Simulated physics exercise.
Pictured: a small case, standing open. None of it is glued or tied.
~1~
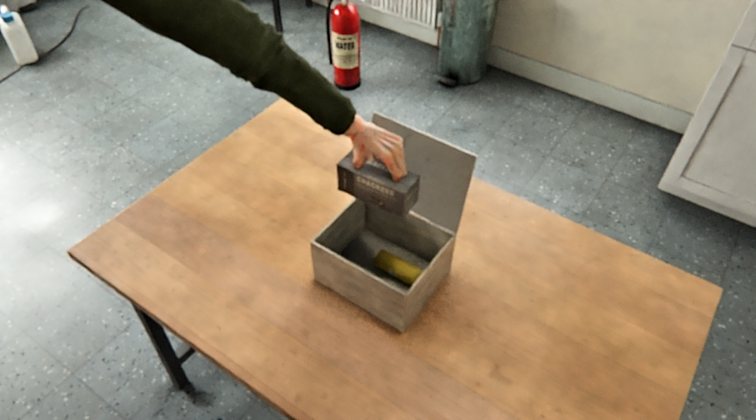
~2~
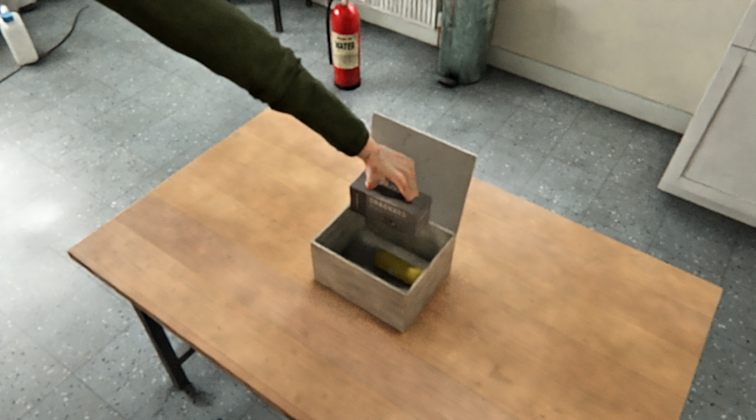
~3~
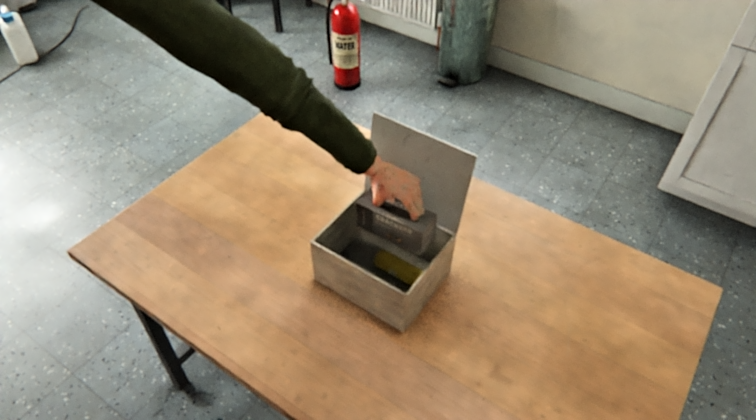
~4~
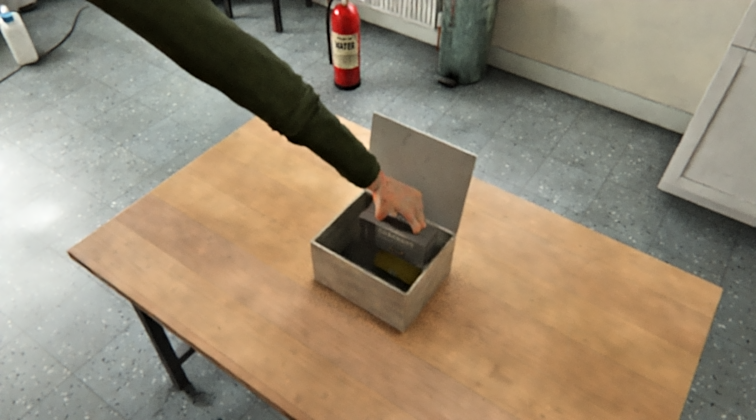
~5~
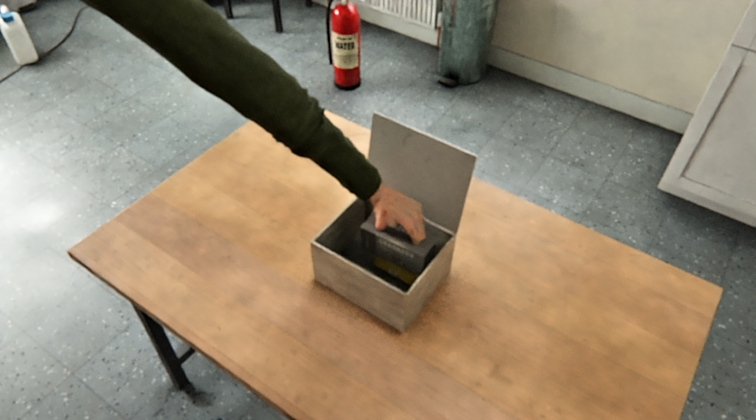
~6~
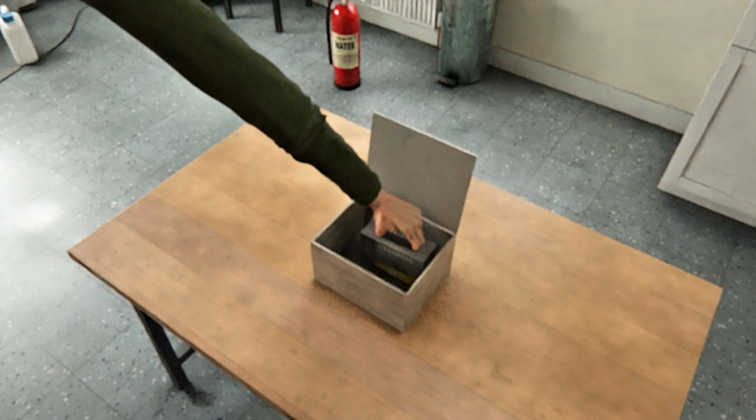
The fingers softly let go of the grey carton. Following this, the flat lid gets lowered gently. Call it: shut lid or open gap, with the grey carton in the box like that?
Shut lid.
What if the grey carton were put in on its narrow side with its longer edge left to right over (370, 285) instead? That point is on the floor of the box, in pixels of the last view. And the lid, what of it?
That way the lid ends up fully closed.
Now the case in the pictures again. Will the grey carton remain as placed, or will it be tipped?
Simply put, the grey carton gets tilted.
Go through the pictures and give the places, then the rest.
In the first picture, coming down; grey carton (378, 183); yellow shaker (401, 269).
In the second picture, coming down; grey carton (390, 204); yellow shaker (401, 269).
In the third picture, coming down; grey carton (396, 220); yellow shaker (401, 269).
In the fourth picture, coming down; grey carton (398, 233); yellow shaker (401, 269).
In the fifth picture, coming down; grey carton (398, 243).
In the sixth picture, put in, still held; grey carton (398, 249).
Then, 0.60 s after the last picture, grey carton on its side near (403, 254); yellow shaker rolled about its own width.
Then, 1.30 s after the last picture, lid 79° above the rim; grey carton on its side near (403, 256); yellow shaker rolled well along.
Then, 1.70 s after the last picture, lid 49° above the rim; grey carton on its side near (403, 256); yellow shaker rolled well along.
Then, 2.00 s after the last picture, lid 18° above the rim; grey carton on its side near (403, 256); yellow shaker rolled well along.
At rest, lid shut; tipped over in the box, grey carton; moved from the start, yellow shaker. Seen from the same camera at the end, grey carton near (403, 256).
